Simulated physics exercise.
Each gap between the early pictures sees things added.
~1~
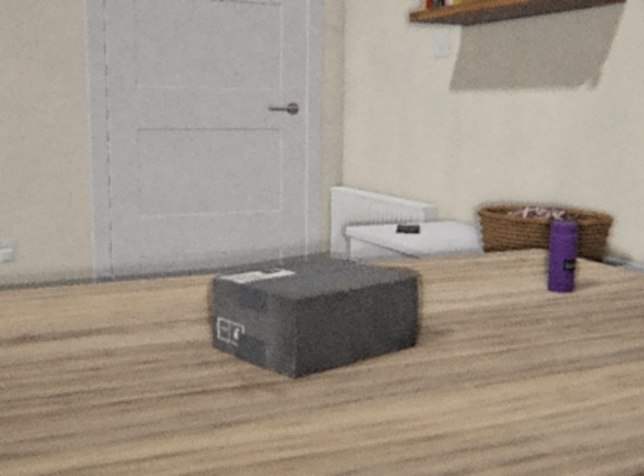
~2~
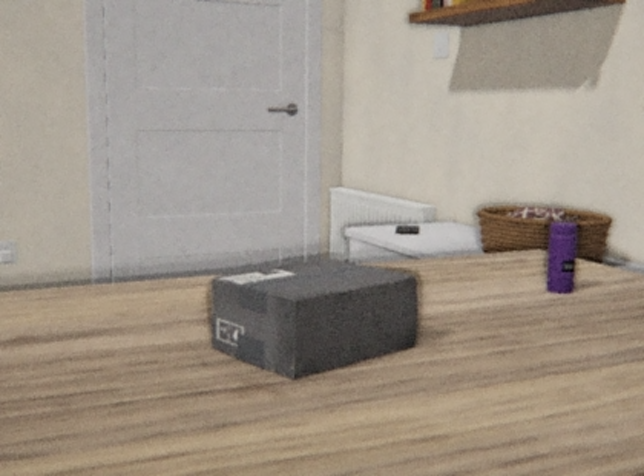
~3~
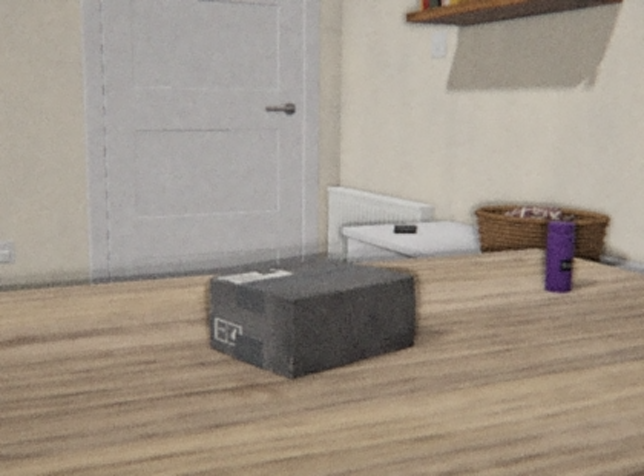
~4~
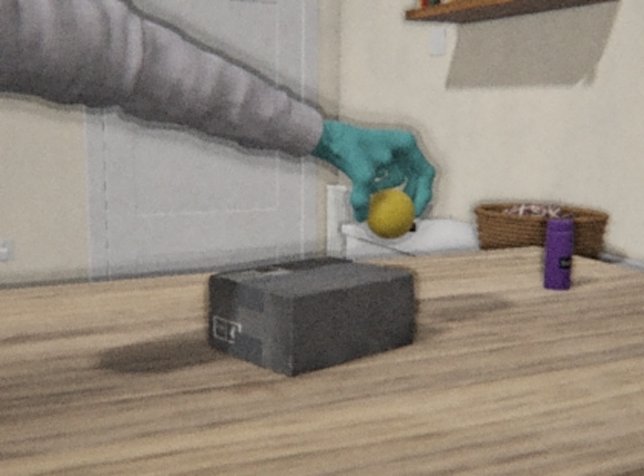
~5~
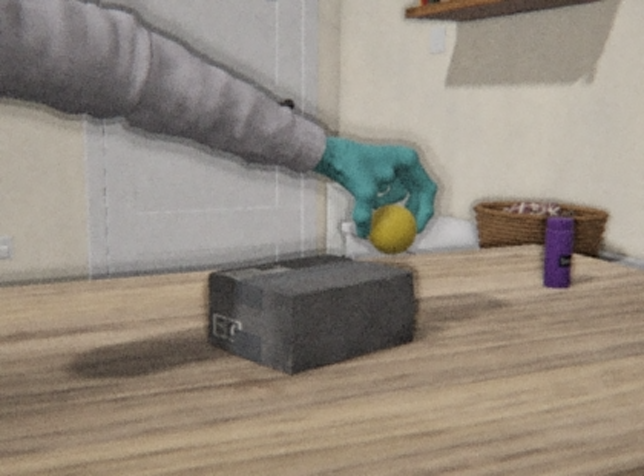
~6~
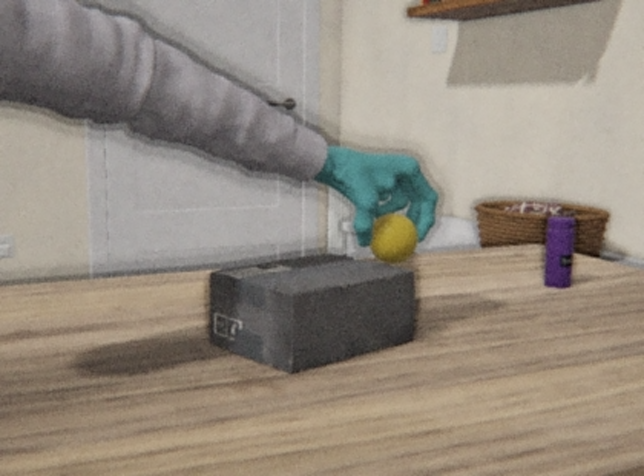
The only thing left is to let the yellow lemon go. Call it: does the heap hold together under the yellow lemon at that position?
It falls apart.
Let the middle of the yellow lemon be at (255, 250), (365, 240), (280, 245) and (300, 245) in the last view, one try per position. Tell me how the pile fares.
On the first try the pile remains standing, on the second it remains standing, on the third it remains standing and on the fourth it remains standing.
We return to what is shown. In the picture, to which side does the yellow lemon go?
Well, it travels over to the right.
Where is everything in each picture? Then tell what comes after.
The last thing is not in view yet; grey box (316, 312), in the first frame.
The last thing is not in view yet; grey box (315, 312), in the second frame.
The last thing is not in view yet; grey box (313, 312), in the third frame.
On its way; yellow lemon (390, 214); grey box (312, 310), in the fourth frame.
On its way; yellow lemon (392, 230); grey box (312, 308), in the fifth frame.
In place under the hand; yellow lemon (393, 238); grey box (313, 307), in the sixth frame.
Then, 0.40 s later than the last frame, yellow lemon now fallen.
Then, 0.50 s later than the last frame, things are still on the move.
Then, 1.90 s later than the last frame, nothing new.
When it is over, fallen, yellow lemon; the other 2 as before. End places, in pixels of the last picture, yellow lemon near (426, 301). The pile comes apart.
